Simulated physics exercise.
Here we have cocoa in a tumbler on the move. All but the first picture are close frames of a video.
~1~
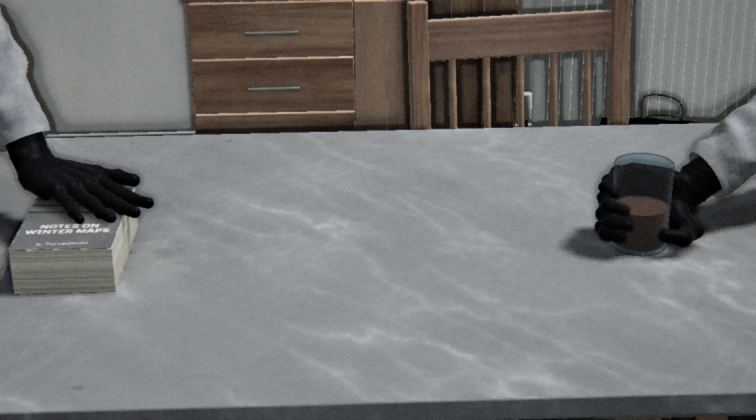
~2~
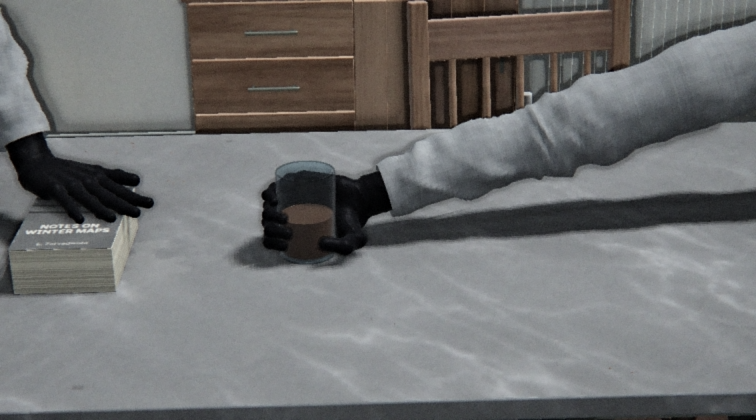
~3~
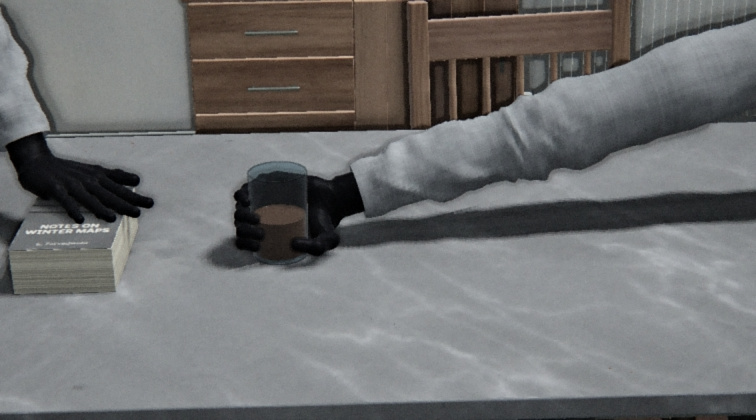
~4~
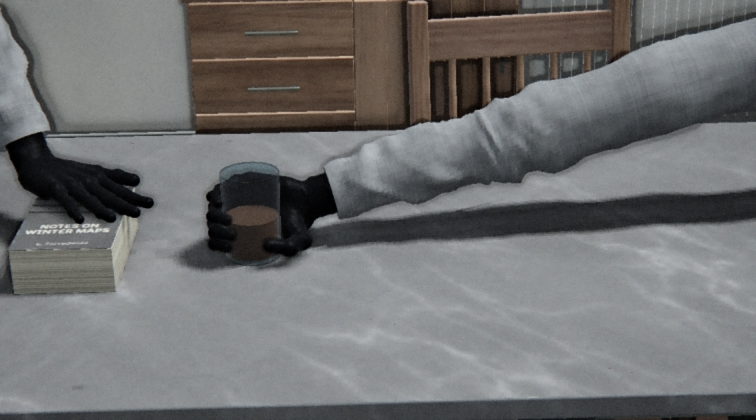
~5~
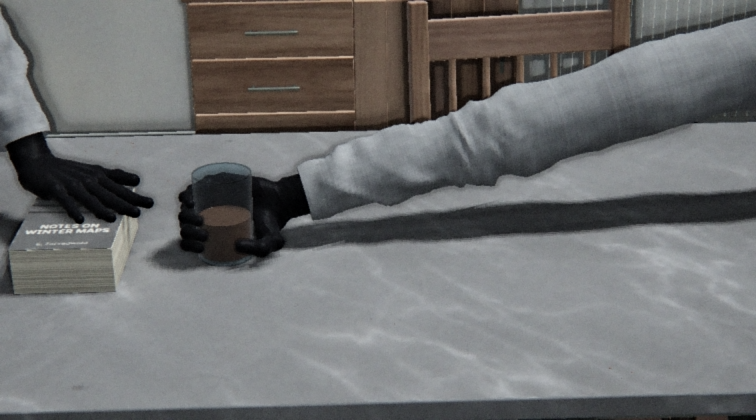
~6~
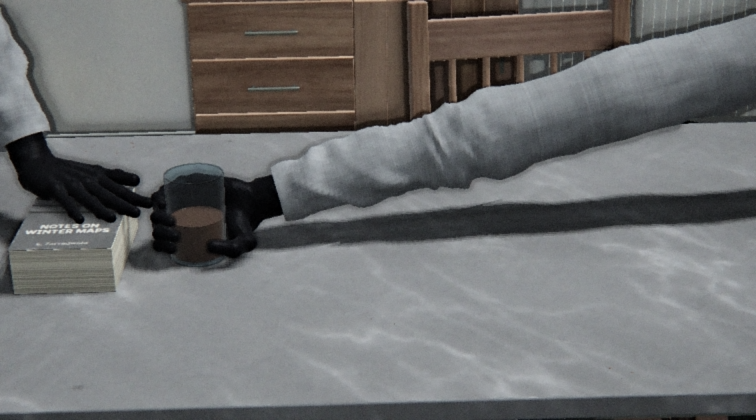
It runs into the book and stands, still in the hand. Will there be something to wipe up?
It holds.
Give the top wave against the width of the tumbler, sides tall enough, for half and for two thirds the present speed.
Roughly 20 per cent, then 30 per cent.
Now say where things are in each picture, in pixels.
At rest; tumbler (642, 202) about half full; book (77, 238), in the first picture.
Under way; tumbler about half full, surface at (306, 215), in the second picture.
On by 25 px; tumbler (279, 211) about half full, in the third picture.
On by 25 px; tumbler about half full, surface at (252, 216), in the fourth picture.
On by 25 px; tumbler (224, 212) about half full, in the fifth picture.
On by 25 px; tumbler about half full, surface at (197, 217); book (77, 238), in the sixth picture.
Shortly, the tumbler meets the book.
Then, the cocoa surges up the wall; the wave climbs under half way to the rim.
At the finish, the tumbler stands at the book; none is lost.
